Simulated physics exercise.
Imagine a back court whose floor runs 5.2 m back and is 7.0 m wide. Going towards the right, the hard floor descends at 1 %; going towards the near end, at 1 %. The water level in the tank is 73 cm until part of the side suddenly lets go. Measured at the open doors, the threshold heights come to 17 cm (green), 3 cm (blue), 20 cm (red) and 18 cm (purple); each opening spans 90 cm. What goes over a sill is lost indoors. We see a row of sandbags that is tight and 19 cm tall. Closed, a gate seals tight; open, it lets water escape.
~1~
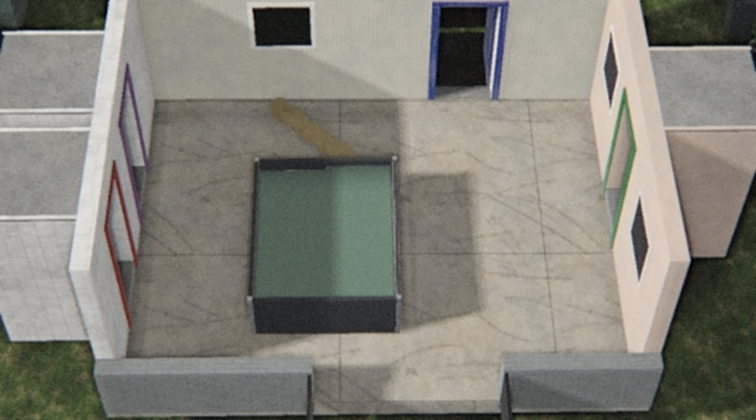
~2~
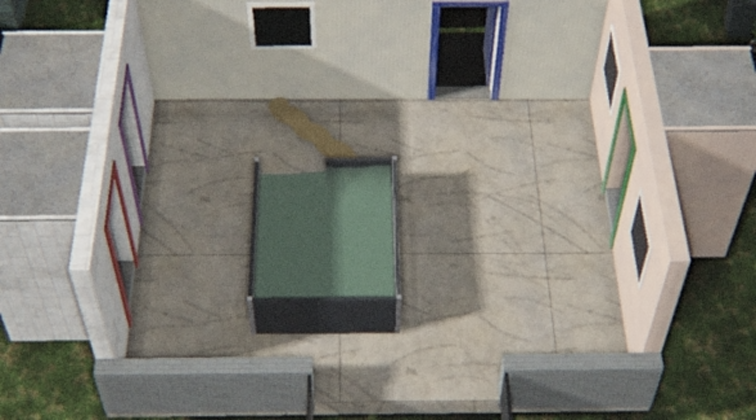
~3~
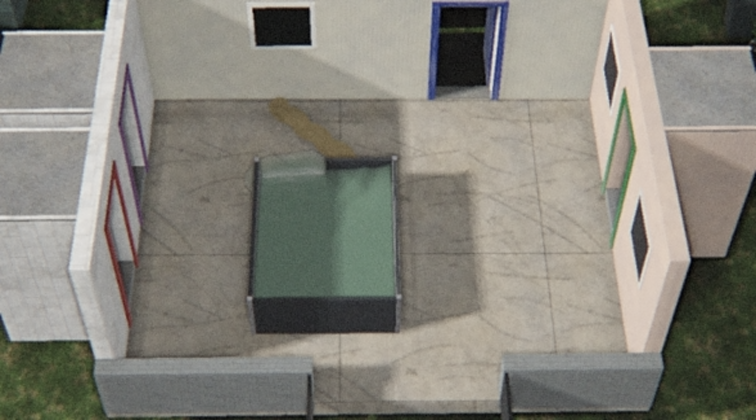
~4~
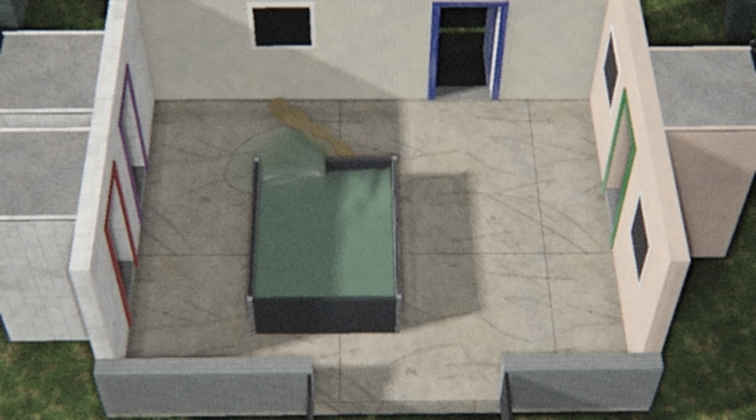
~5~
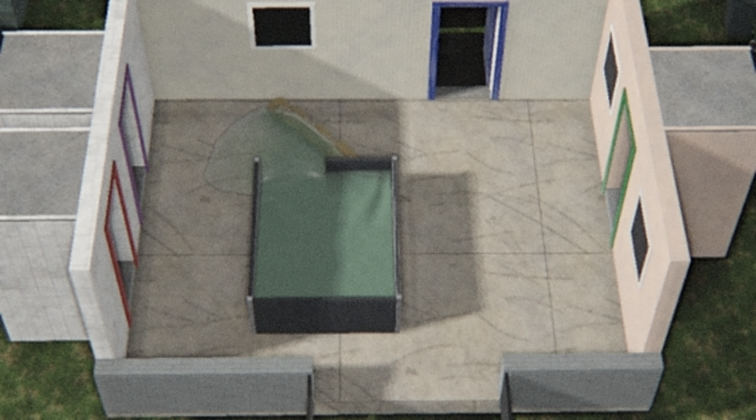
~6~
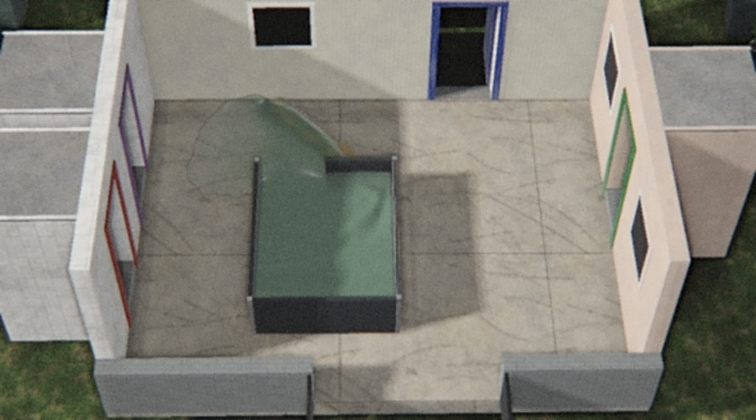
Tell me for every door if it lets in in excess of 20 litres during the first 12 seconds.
Green door: Limit unbroken. Blue door: Limit unbroken. Red door: Limit unbroken. Purple door: Limit unbroken.
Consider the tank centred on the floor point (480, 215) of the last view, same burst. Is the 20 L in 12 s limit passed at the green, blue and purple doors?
Green: Within limit; blue: Too much; purple: Within limit.
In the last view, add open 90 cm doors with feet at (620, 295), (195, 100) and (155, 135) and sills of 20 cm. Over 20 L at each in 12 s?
Taking them in order, the first gets too little, the second enough and the third enough.
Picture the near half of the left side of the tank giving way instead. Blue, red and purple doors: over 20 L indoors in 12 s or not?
Here's how it goes: Blue falls short, red exceeds it, purple falls short.
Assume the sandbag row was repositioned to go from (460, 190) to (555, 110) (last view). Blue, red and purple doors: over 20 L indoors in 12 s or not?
Then the blue door is over the mark, the red door short of it, the purple door short of it.
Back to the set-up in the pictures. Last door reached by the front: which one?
The green door.
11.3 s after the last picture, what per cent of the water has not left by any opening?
About 90 per cent.
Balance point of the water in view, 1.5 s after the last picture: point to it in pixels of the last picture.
It lies at roughly (296, 210) in pixels.
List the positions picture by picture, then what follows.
The first frame shows the tank at (325, 230) is whole and still, 73 cm deep.
In the second frame, water pours out on the tank's far side and has run 0.6 m, to a hidden place; typically 6 cm deep outside, 73 cm at the tank's back.
In the third frame, the front is at (325, 157), 0.9 m from the gap on the tank's far side; 0.8 m2 of floor is under water; 73 cm left at the back of the tank.
In the fourth frame, the front is at (287, 128), 1.3 m from the gap on the tank's far side; 1.6 m2 of floor is under water; 73 cm left at the back of the tank.
In the fifth frame, water pours out on the tank's far side and has run 1.8 m, to (261, 111); typically 9 cm deep outside, 73 cm at the tank's back.
In the sixth frame, water pours out on the tank's far side and has run 2.1 m, to (239, 100); typically 9 cm deep outside, 72 cm at the tank's back.
Then, 0.7 s after the last picture water covers 20 % of the floor and is deepest (55 cm) near (156, 100); green door not reached, blue door not reached, red door not reached, purple door not reached.
Then, 1.5 s after the last picture water covers 30 % of the floor and is deepest (52 cm) near (156, 100); green door not reached, blue door 2 cm at the sill, 0 L in, red door not reached, purple door 11 cm at the sill, 0 L in.
Then, 2.8 s after the last picture water covers 60 % of the floor and is deepest (34 cm) near (164, 125); green door not reached, blue door 4 cm at the sill, 1 L in, red door 5 cm at the sill, 0 L in, purple door 15 cm at the sill, 0 L in.
Then, 6.3 s after the last picture water covers 85 % of the floor and is deepest (23 cm) near (620, 338); green door 8 cm at the sill, 0 L in, blue door 1 cm at the sill, 2 L in, red door 10 cm at the sill, 0 L in, purple door 13 cm at the sill, 0 L in.
Then, 11.3 s after the last picture water covers 90 % of the floor and is deepest (15 cm) near (124, 387); green door 10 cm at the sill, 0 L in, blue door 3 cm at the sill, 2 L in, red door 13 cm at the sill, 0 L in, purple door 9 cm at the sill, 1 L in.
